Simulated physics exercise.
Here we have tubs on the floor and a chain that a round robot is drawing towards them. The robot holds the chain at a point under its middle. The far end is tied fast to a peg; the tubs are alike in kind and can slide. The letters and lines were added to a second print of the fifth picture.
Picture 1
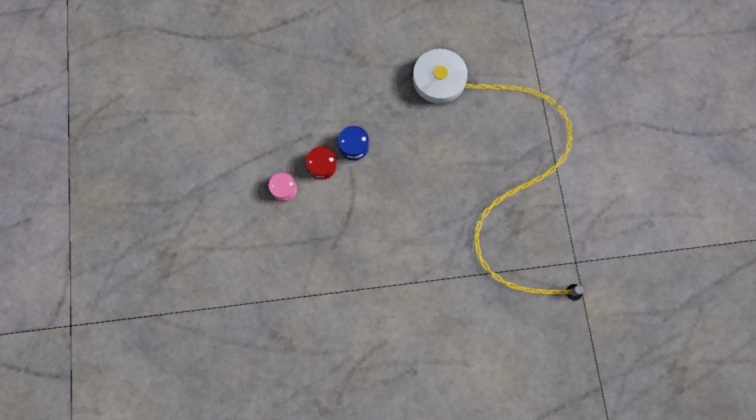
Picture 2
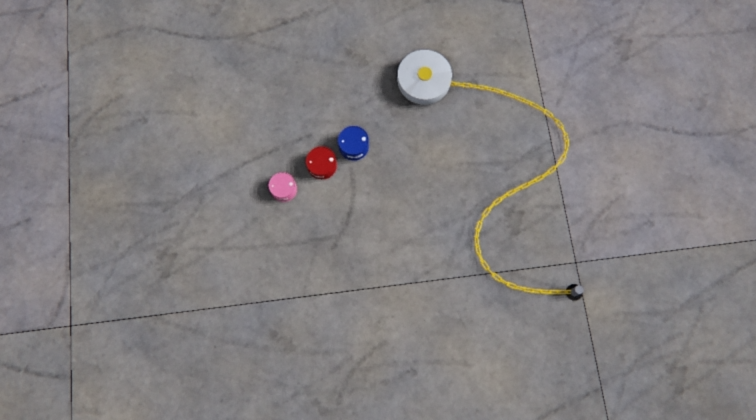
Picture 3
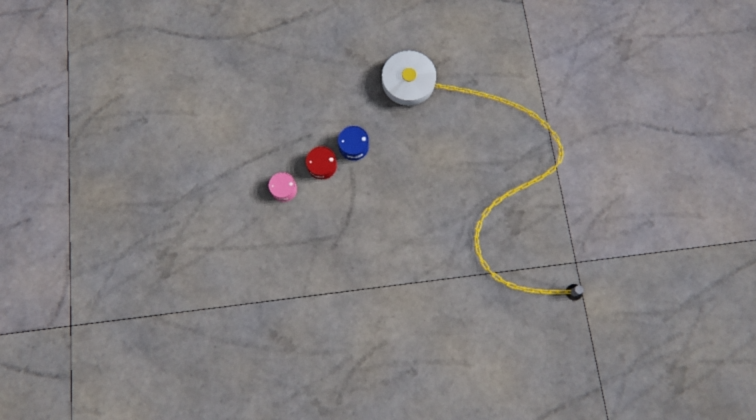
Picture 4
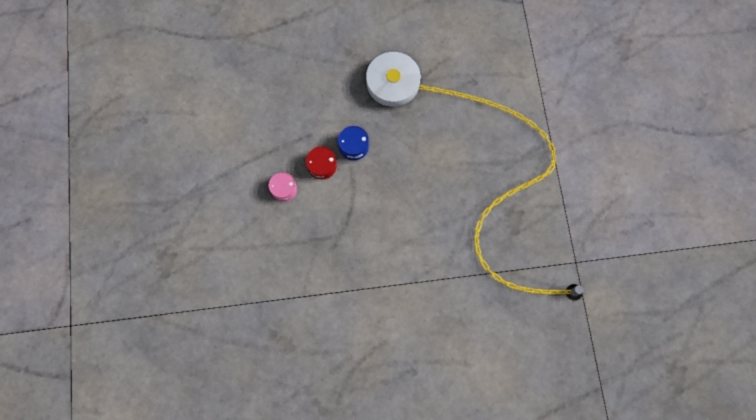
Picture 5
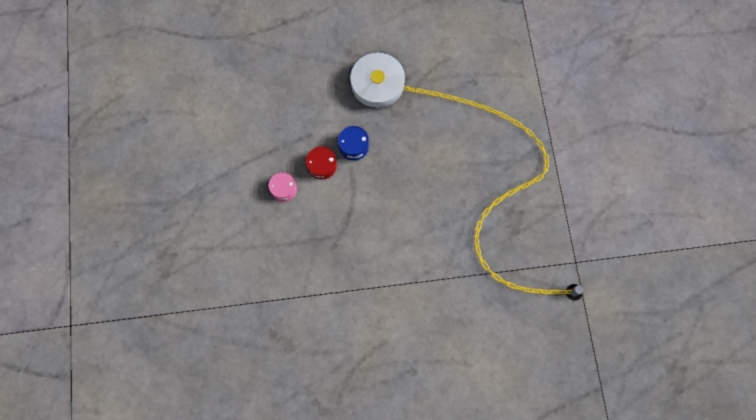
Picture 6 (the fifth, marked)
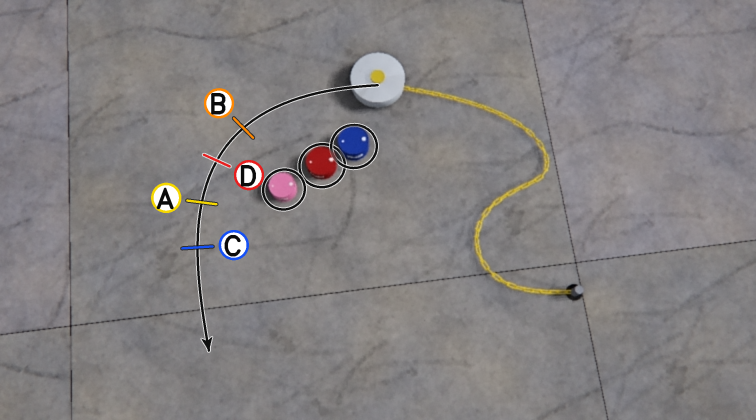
On a grey tiled floor, a round white device with a yellow centre sits above and to the right of three small pink, red and blue tubs. It slides steadily left, pulling the upper part of a curving yellow chain along, while the tubs and the chain's pegged end stay still.
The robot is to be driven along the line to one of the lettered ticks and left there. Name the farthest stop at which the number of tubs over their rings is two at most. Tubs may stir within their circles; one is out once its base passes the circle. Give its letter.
It can go as far as C.
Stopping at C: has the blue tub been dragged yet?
By then, yes.
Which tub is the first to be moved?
The blue tub.
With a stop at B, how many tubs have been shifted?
By then, none.
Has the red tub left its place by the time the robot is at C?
Yes.
On the marked copy, A at (202, 202); B at (243, 128); C at (198, 247); D at (217, 161); the route from (378, 85) via (217, 161) to (209, 351).
With C. Early on, robot (284, 99).
Further on, robot (211, 163).
At the end, robot (195, 245); red tub (321, 172); blue tub (351, 172); two over the rings.
As for the rest, A is within the limit but short; B is within the limit but short; D is within the limit but short.
